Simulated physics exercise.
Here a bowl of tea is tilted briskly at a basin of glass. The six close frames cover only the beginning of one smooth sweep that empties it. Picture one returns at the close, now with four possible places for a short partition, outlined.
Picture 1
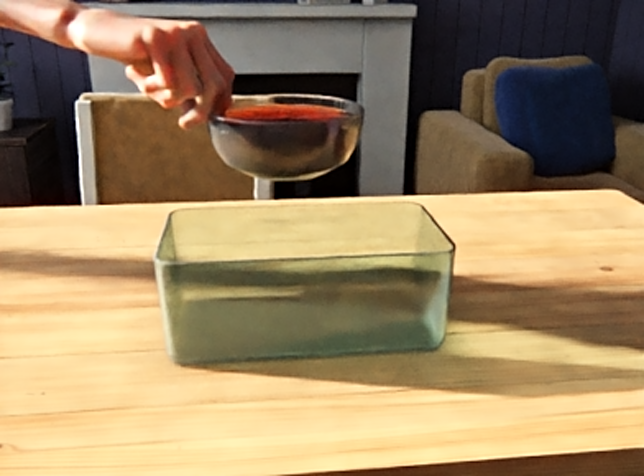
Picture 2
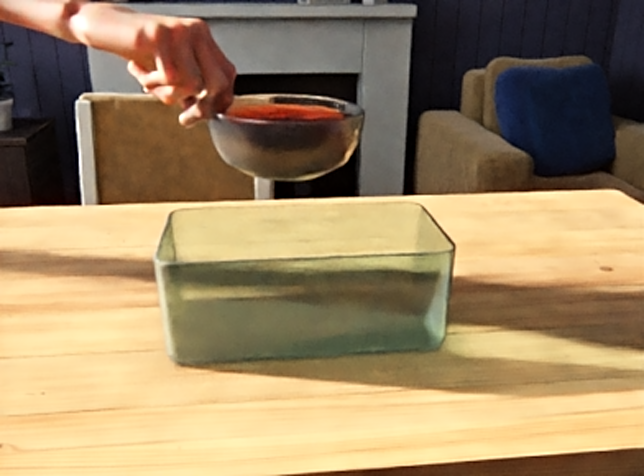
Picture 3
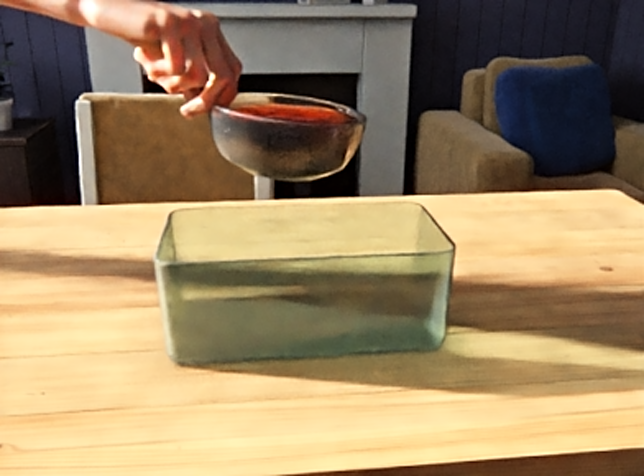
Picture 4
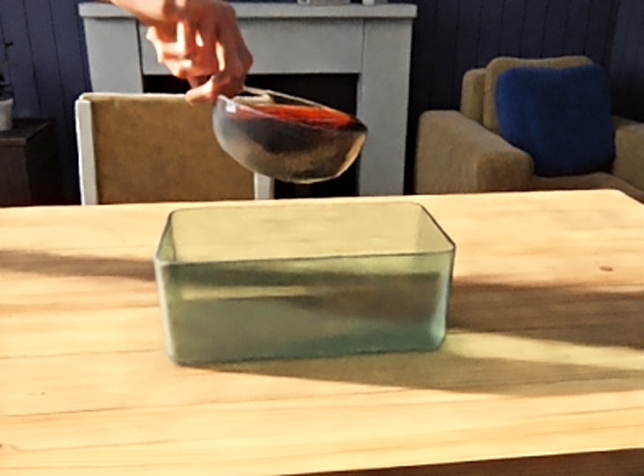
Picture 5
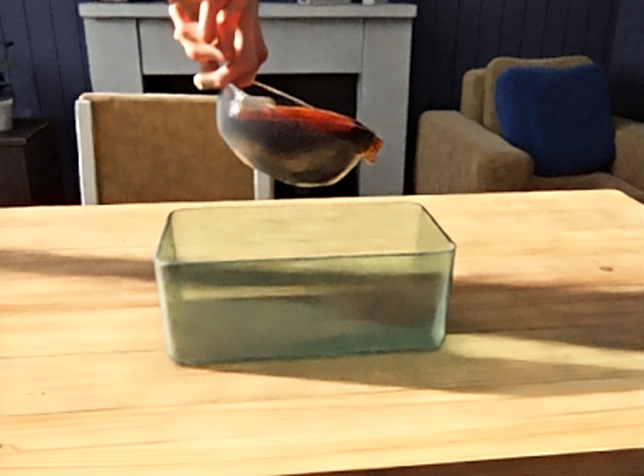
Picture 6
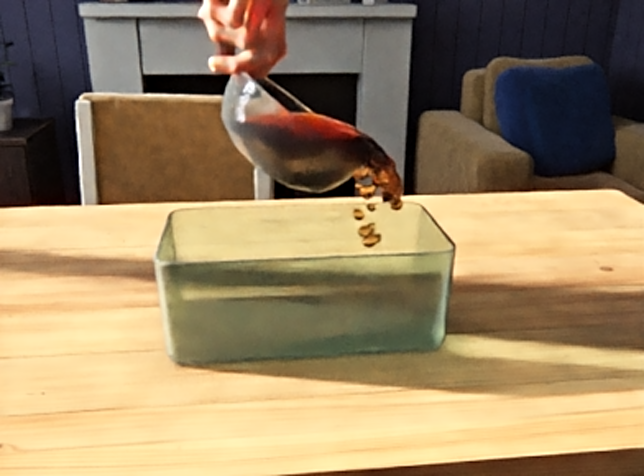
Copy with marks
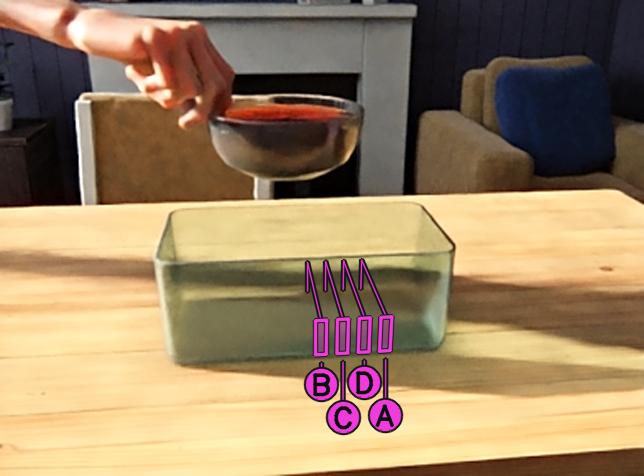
A hand held a clear bowl of reddish-brown tea above an empty-looking glass basin on a wooden table, then tilted it steadily to the right until tea poured over the lip in amber drops.
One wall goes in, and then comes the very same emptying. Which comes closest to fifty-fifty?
The best position is A.
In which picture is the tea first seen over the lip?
Picture 4.
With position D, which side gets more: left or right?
More ends on the right.
In magenta, A at (385, 359); B at (321, 362); C at (343, 361); D at (364, 360).
With A, about 51 % ends left of the wall and 48 % right of it.
With B, about 26 % ends left of the wall and 73 % right of it.
With C, about 26 % ends left of the wall and 73 % right of it.
With D, about 34 % ends left of the wall and 65 % right of it.
